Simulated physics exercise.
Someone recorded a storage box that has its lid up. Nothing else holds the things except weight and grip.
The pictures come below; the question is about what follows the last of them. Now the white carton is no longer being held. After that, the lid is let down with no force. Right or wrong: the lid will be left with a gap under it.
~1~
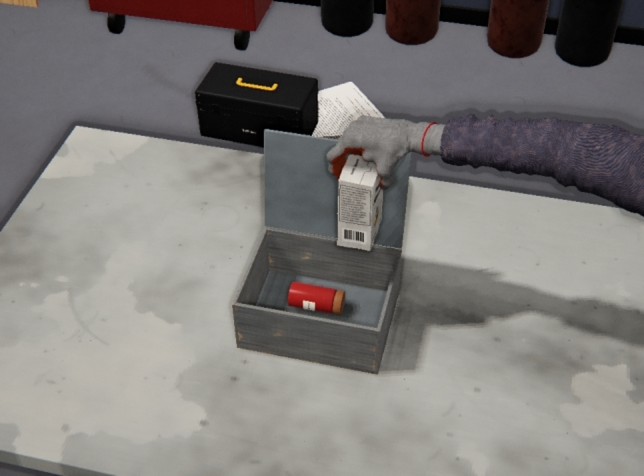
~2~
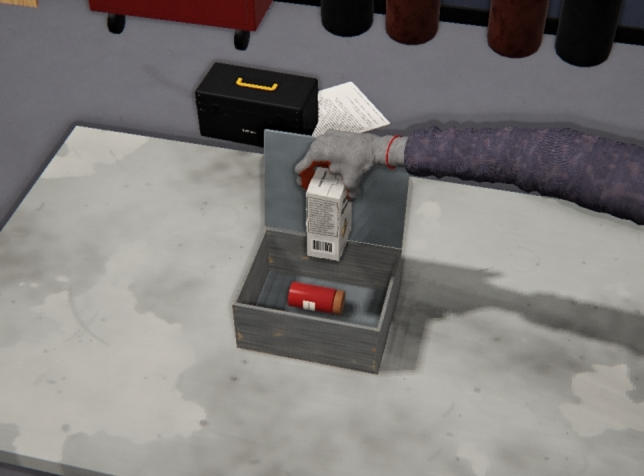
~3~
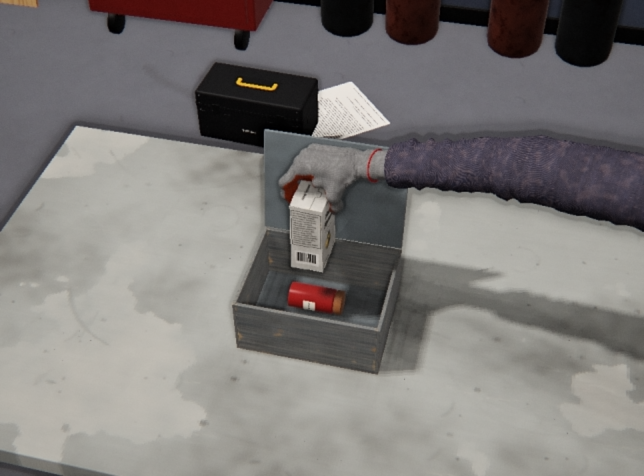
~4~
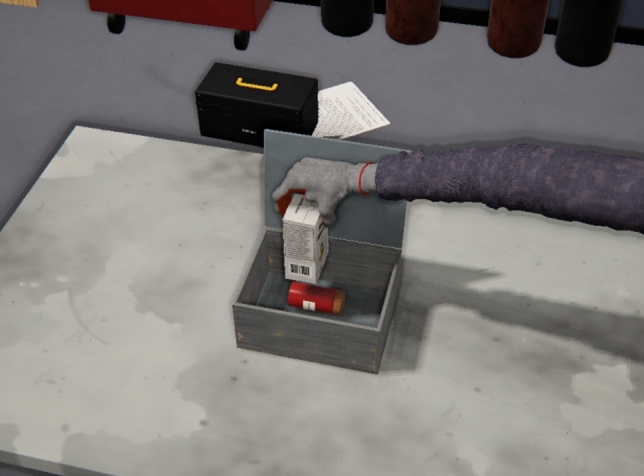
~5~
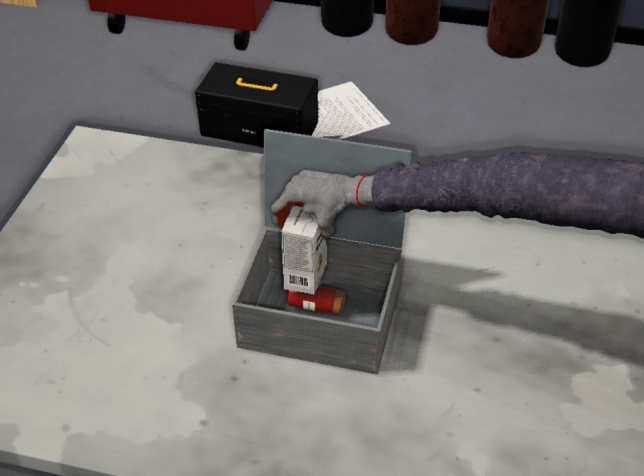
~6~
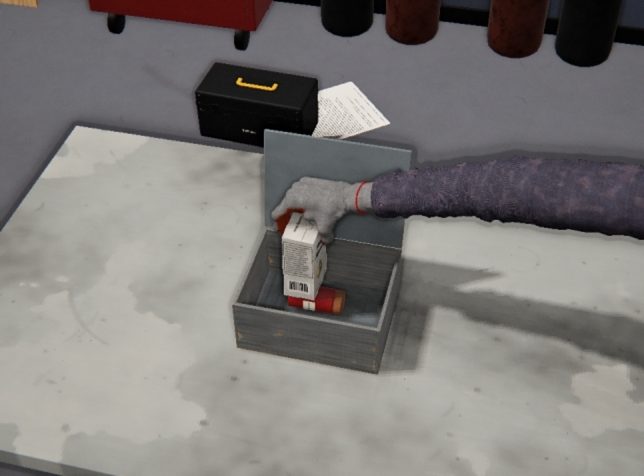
Right.
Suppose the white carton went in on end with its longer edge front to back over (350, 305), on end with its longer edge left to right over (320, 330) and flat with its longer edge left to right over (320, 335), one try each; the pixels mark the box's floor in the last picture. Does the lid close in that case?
The lid is kept from lowering the first try, is kept from lowering the second try and lowers completely the third try.
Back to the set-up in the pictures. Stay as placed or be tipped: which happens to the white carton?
Simply put, the white carton gets tilted.
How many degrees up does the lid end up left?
Near 80° up from the rim.
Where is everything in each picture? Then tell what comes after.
In the first picture, still above its spot; white carton (361, 201); red shaker (317, 298).
In the second picture, still above its spot; white carton (330, 212); red shaker (317, 298).
In the third picture, still above its spot; white carton (313, 225); red shaker (317, 298).
In the fourth picture, still above its spot; white carton (307, 237); red shaker (317, 298).
In the fifth picture, still above its spot; white carton (305, 248); red shaker (317, 298).
In the sixth picture, in place under the hand; white carton (305, 254); red shaker (317, 298).
Then, 0.40 s after the last picture, white carton tipped 26° from how it was near (306, 256); red shaker rolled a little.
Then, 2.00 s after the last picture, lid 80° above the rim; white carton tipped 20° from how it was near (307, 254).
Then, 4.20 s after the last picture, white carton resting near (307, 254).
At rest, lid 80° above the rim; left askew, white carton; red shaker in place. Seen from the same camera at the end, white carton near (307, 255).
